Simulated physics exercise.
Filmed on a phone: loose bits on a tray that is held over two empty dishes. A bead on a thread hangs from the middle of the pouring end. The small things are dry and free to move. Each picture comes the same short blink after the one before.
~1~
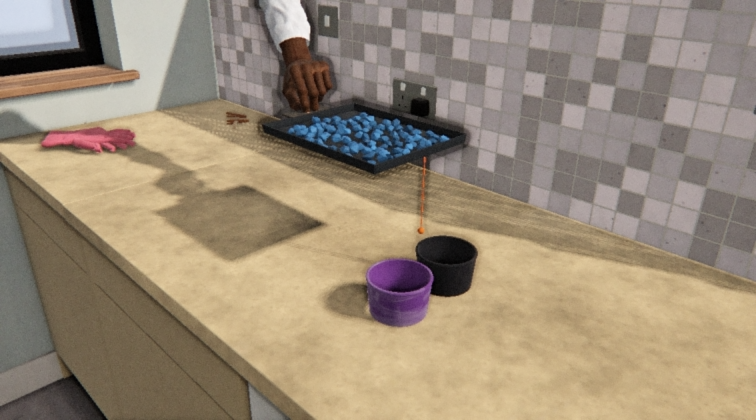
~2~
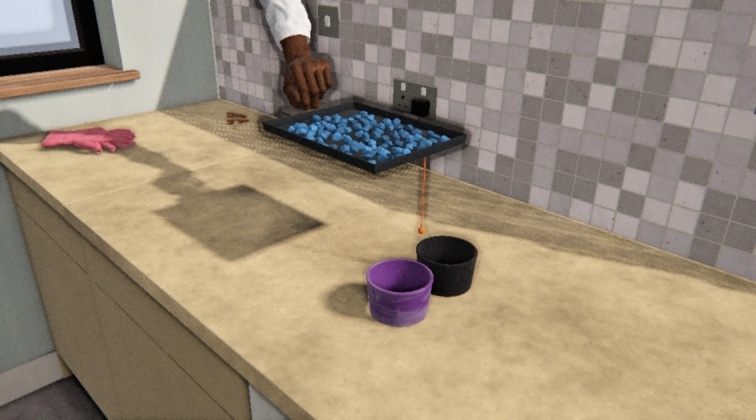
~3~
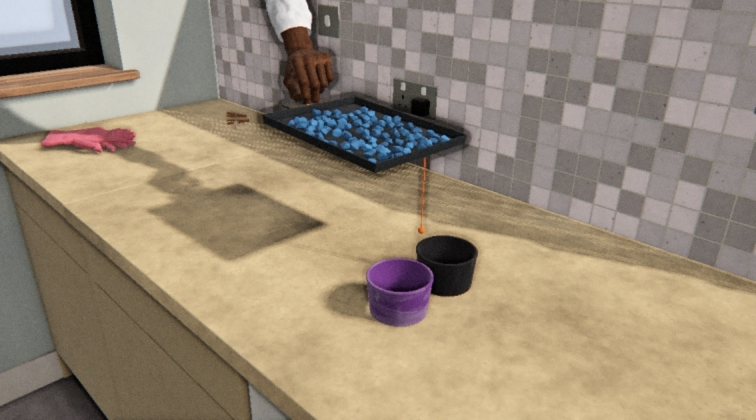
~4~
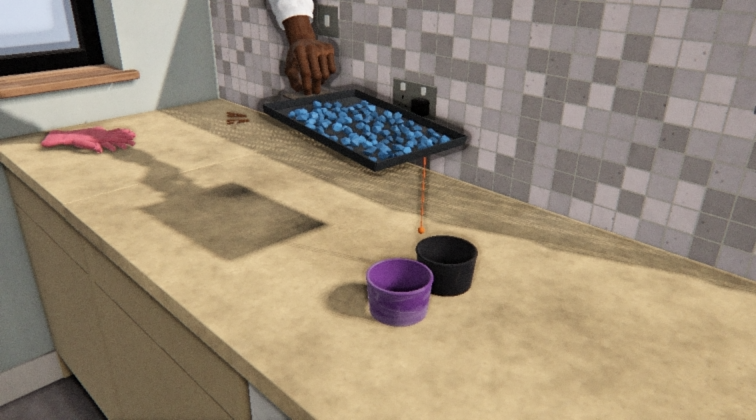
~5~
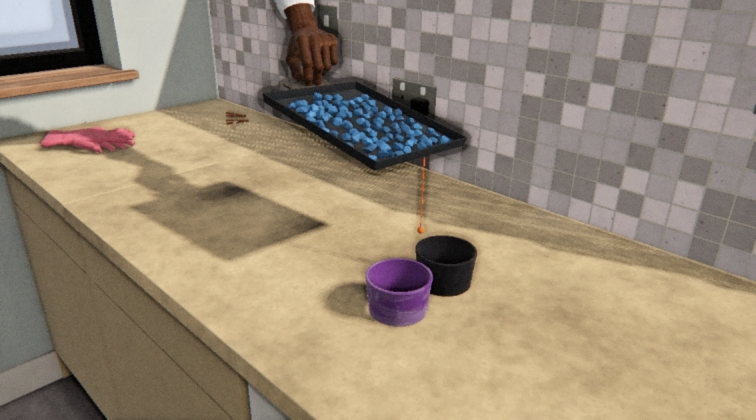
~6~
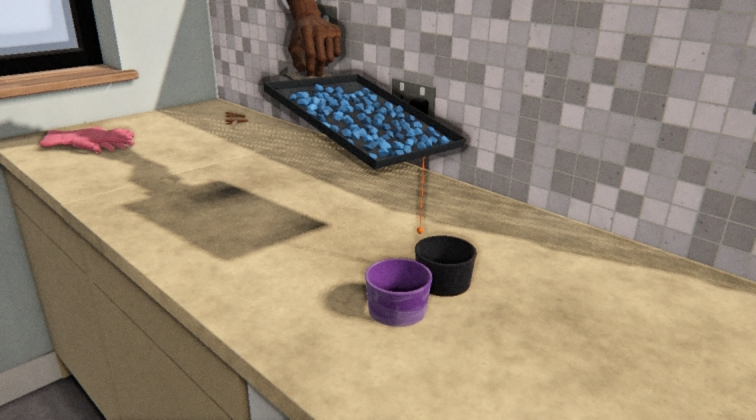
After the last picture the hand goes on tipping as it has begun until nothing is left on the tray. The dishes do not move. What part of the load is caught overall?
Caught overall: Less than half.
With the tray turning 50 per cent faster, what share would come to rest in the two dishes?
Some 30 per cent.
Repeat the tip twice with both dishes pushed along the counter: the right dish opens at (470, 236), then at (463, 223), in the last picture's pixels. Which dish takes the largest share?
First right, then right.
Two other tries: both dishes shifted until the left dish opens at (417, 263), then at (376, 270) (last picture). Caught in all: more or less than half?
One: Above a half. Two: Less than half.
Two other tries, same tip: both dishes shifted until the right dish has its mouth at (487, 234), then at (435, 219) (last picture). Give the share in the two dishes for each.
About 60 and 10 per cent.
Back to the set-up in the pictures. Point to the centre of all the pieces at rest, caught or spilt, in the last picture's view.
Around (467, 270).
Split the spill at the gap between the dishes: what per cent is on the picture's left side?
Close to 0 per cent.
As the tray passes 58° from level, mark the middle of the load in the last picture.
At about (428, 129).
Just after the last frame, tray tipped steeply; every one on the tray.
A moment on, tray tipped right over; roughly a third on the tray; about a tenth in the right dish; roughly a quarter outside both; roughly a quarter in the air.
Further on, tray tipped past a quarter turn; roughly a third in the right dish; roughly two thirds outside both.
When it is over, tray tipped past a quarter turn; not one in the left dish; roughly a third in the right dish; roughly two thirds outside both.
